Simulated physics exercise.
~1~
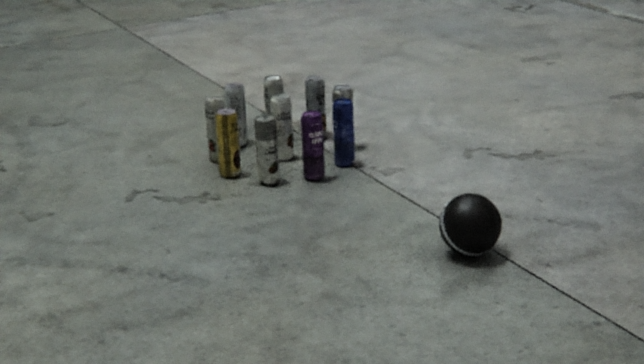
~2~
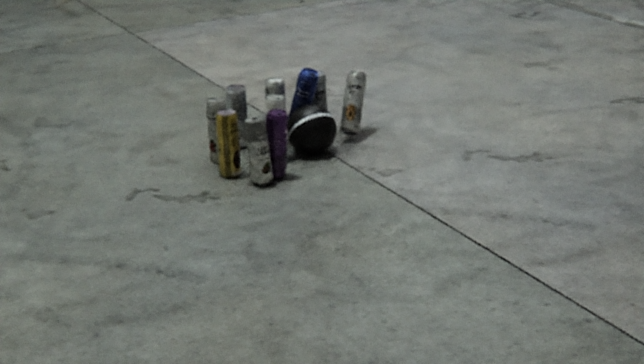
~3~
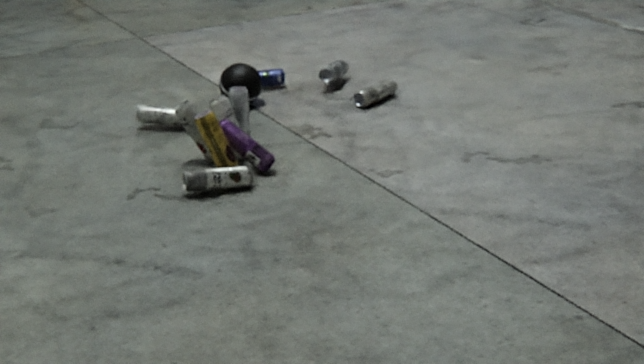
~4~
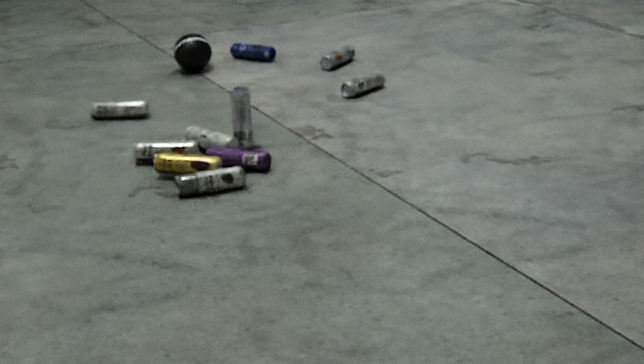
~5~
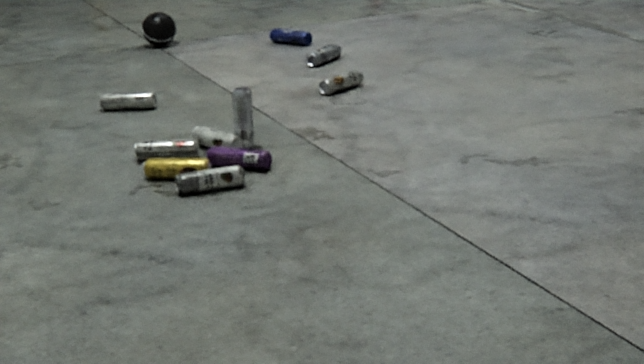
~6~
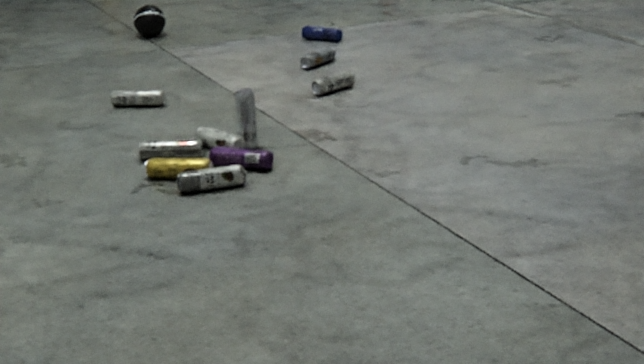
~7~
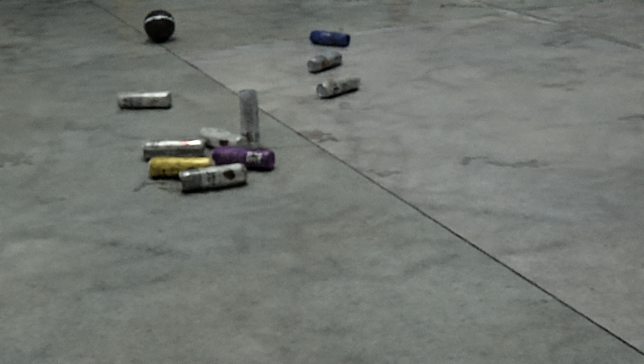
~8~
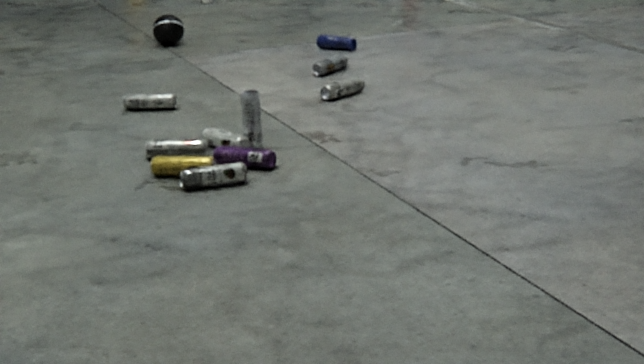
A black ball rolls into a cluster of cans, knocking all but one flat.
